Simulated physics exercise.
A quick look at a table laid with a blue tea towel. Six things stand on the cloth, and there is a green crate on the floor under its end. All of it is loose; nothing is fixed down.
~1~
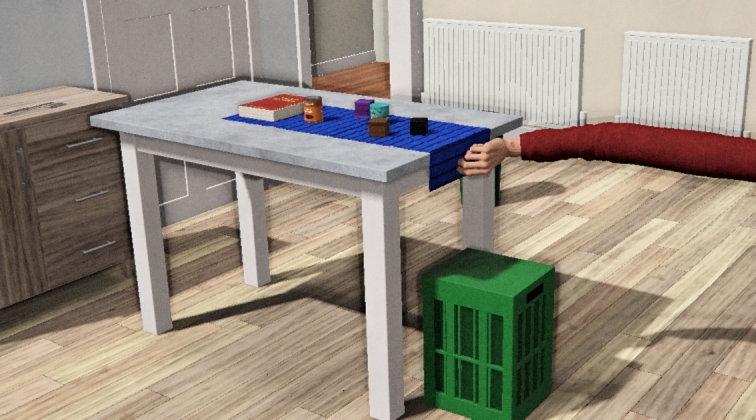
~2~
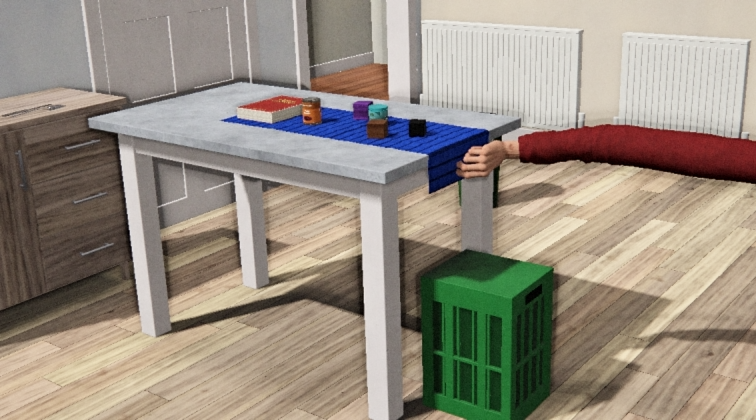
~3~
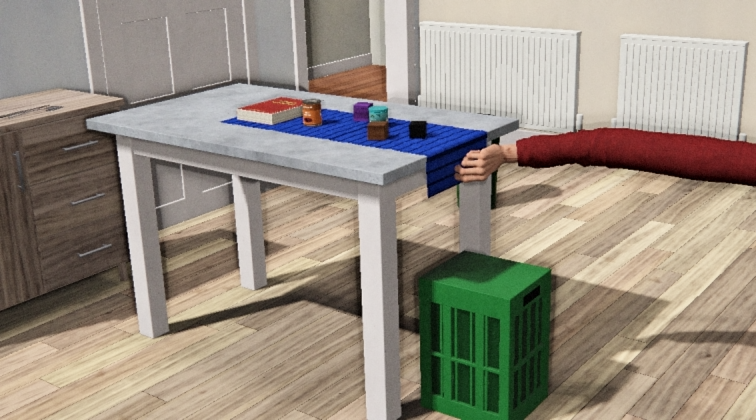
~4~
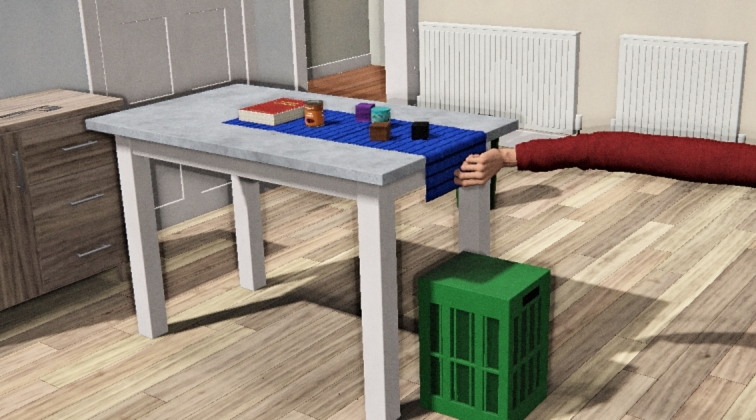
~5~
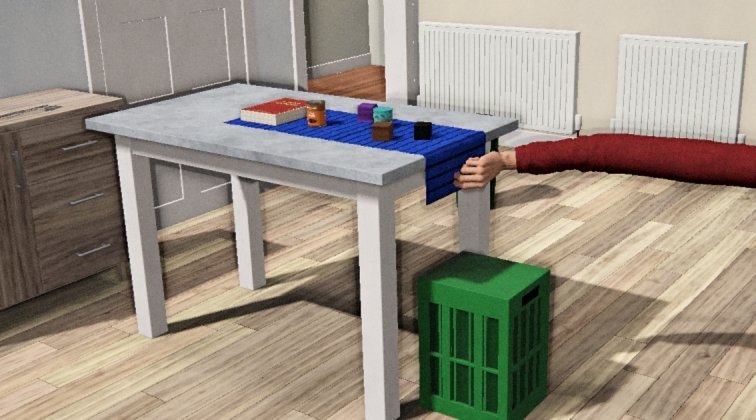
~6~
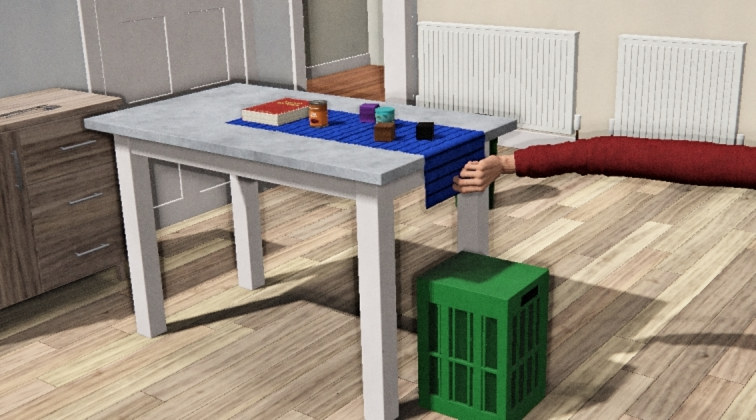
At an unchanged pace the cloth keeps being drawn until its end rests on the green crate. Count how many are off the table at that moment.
The number that falls is two.
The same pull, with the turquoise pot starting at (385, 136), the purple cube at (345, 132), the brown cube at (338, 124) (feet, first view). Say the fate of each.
Watch the turquoise pot go down, the purple cube hang on and the brown cube hang on.
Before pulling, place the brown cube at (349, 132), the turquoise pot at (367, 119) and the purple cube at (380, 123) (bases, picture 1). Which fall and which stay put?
Of these three, the brown cube rides it out, the turquoise pot rides it out, the purple cube rides it out.
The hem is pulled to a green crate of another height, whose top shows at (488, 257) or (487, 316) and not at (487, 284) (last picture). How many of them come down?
Respectively 1 and 3.
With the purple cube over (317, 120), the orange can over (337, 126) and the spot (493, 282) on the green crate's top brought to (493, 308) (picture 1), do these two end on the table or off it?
As for the purple cube, it stays in place; as for the orange can, it stays in place.
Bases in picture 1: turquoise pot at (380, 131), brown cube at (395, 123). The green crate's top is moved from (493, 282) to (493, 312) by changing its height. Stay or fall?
The turquoise pot is lost, the brown cube is lost.
Early on, hem near (458, 229); black cube gone.
Midway, hem on the crate; black cube and brown cube gone.
Finally, hem on the crate; black cube and brown cube gone. The table loses two.
